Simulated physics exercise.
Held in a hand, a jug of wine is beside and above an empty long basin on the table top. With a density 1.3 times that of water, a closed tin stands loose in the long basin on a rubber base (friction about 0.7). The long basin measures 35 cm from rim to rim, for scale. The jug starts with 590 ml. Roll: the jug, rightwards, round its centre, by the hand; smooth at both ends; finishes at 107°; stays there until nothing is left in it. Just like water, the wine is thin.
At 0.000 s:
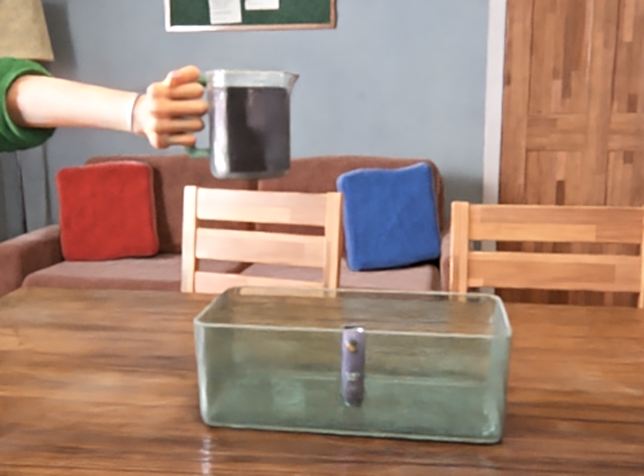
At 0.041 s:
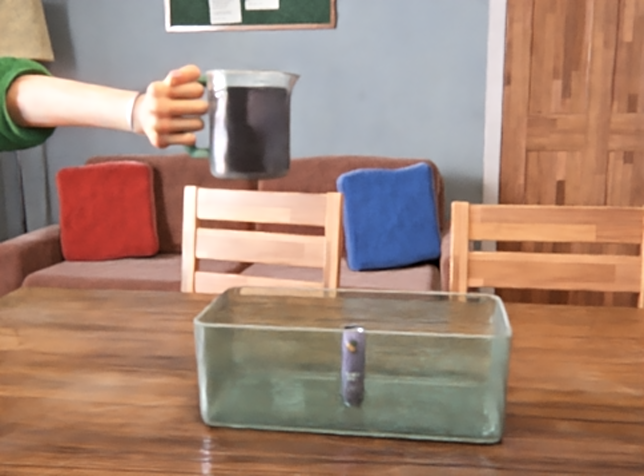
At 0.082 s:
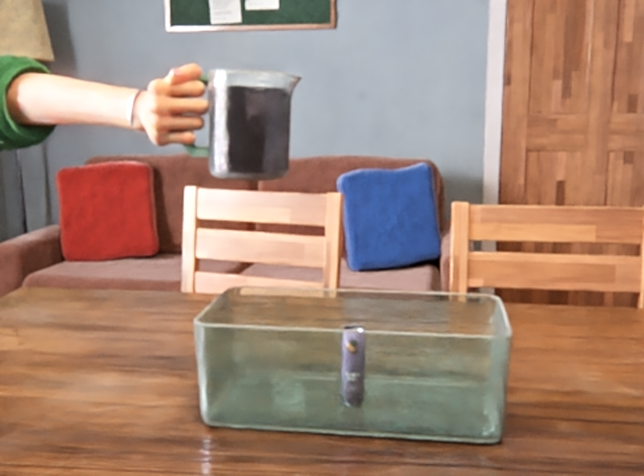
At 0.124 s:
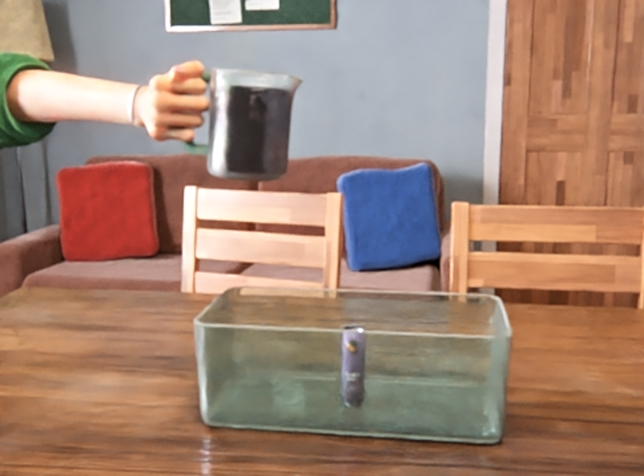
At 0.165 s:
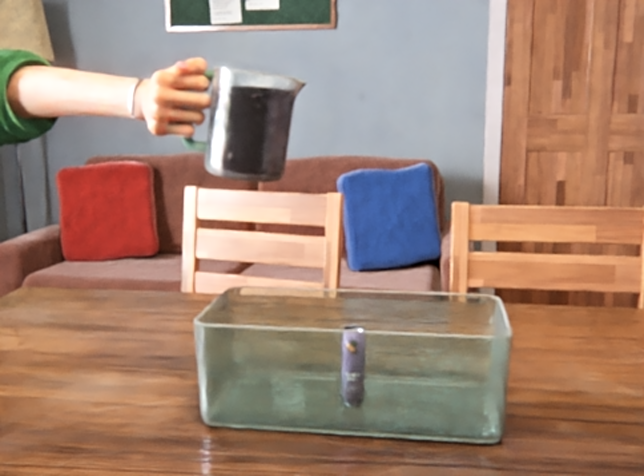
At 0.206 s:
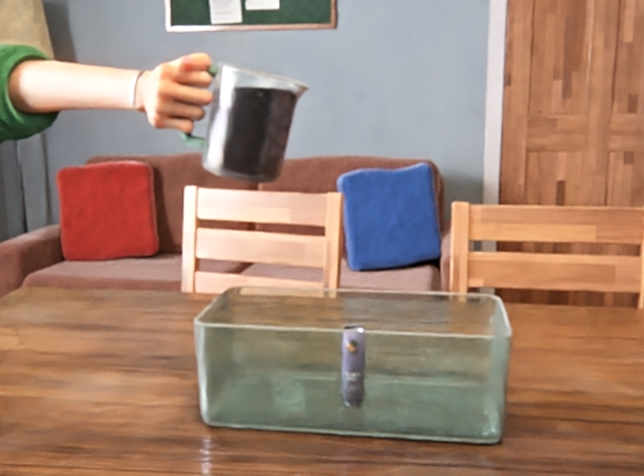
A hand gradually tilting a jug of dark wine to the right above a clear long basin with a small tin inside.
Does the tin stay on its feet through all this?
Yes, it will not come down.
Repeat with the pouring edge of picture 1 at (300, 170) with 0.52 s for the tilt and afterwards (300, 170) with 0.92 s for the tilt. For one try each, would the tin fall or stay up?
First it tips over; then it tips over.
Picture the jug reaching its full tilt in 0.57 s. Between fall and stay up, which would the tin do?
The tin stays on its base.
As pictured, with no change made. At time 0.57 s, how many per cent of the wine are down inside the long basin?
Near 1 in a hundred.
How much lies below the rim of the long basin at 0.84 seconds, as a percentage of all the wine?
Near 40 in a hundred.
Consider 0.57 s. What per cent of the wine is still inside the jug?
80 %.
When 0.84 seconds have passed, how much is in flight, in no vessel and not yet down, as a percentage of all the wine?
About 34 % of the total.
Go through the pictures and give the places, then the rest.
In the first picture, tilt 0°; pouring edge (299, 74); surface from (213, 89) to (289, 88); the long basin's rim runs from (212, 305) to (505, 316); the tin's top is at (354, 332).
In the second picture, tilt 1°; pouring edge (300, 74); surface from (214, 89) to (289, 88).
In the third picture, tilt 2°; pouring edge (301, 76); surface from (216, 89) to (290, 89).
In the fourth picture, tilt 5°; pouring edge (303, 79); surface from (216, 89) to (292, 90).
In the fifth picture, tilt 8°; pouring edge (306, 82); surface from (218, 89) to (295, 90).
In the sixth picture, tilt 13°; pouring edge (309, 87); surface from (220, 90) to (299, 91).
Then, 0.57 s in, the tilt is 73° and 80 per cent is still to pour; the tin stands where it began.
Then, 0.84 s in, the tilt is 105° and 26 per cent is still to pour; the tin stands where it began.
Then, 1.12 s in, the tilt is 107° and 2 per cent is still to pour; the tin stands where it began.
Then, 1.42 s in, the tilt is 107° and 0 per cent is still to pour; the tin stands where it began.
Finally, the tin stands where it began.
